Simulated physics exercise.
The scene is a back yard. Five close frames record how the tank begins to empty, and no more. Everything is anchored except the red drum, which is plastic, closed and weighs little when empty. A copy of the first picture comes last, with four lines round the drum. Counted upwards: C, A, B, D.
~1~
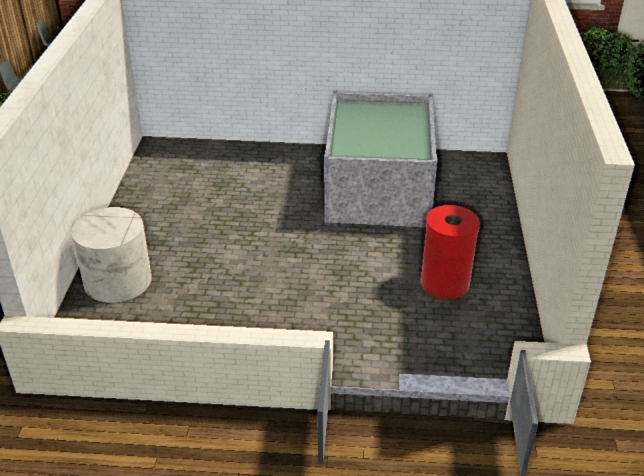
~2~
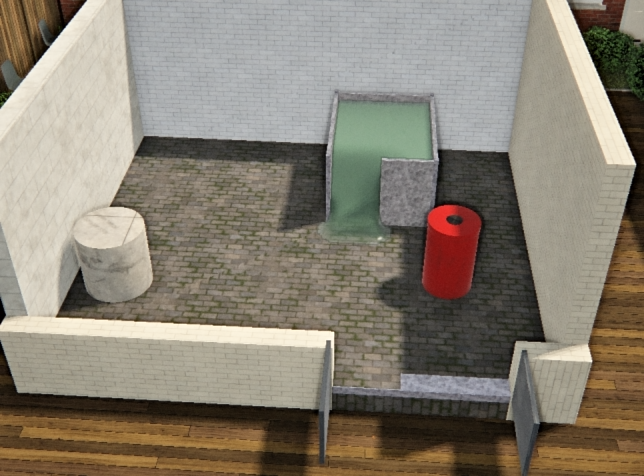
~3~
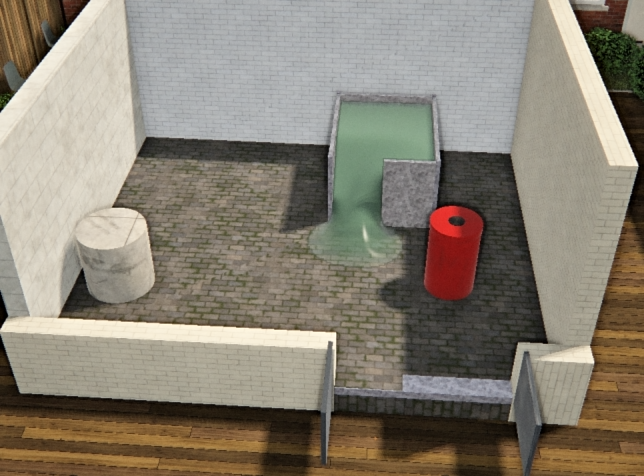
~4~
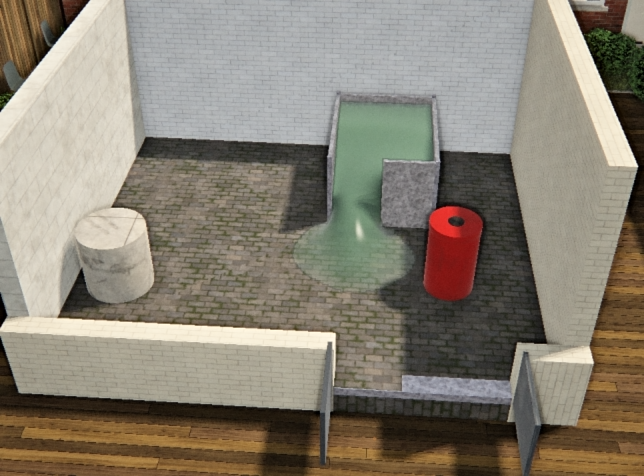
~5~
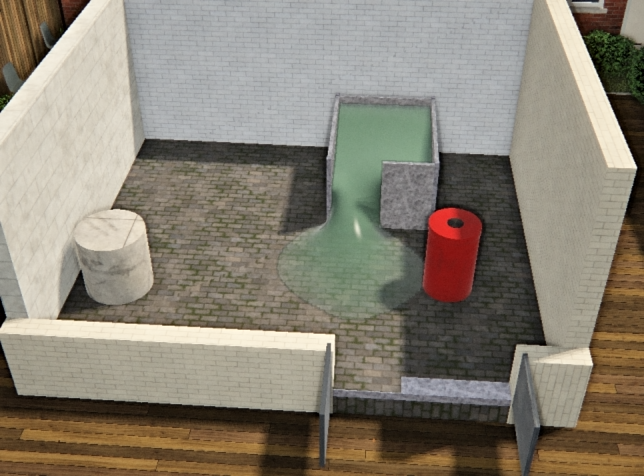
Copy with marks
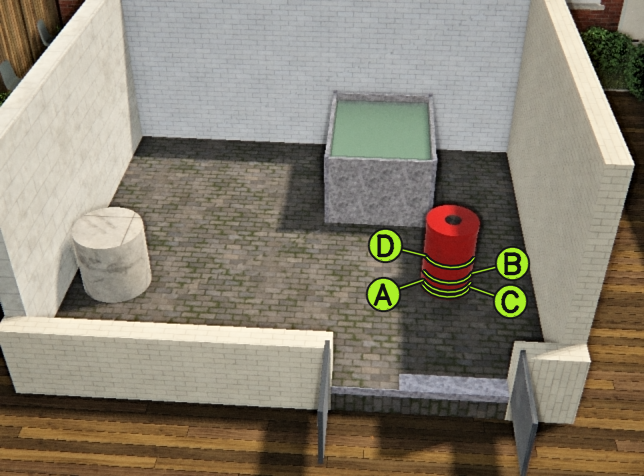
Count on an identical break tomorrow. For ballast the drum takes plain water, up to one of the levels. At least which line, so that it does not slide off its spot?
The answer is line A.
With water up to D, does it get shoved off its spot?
No, that is safe.
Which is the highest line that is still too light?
C.
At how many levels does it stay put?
Three of them.
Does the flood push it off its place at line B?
No.
On the marked copy, A at (447, 292); B at (448, 283); C at (447, 296); D at (450, 267); from the bottom up C, A, B, D.
For line A, it does not move.
For line B, it does not move.
For line C, it is pushed about half its own width away.
For line D, it does not move.
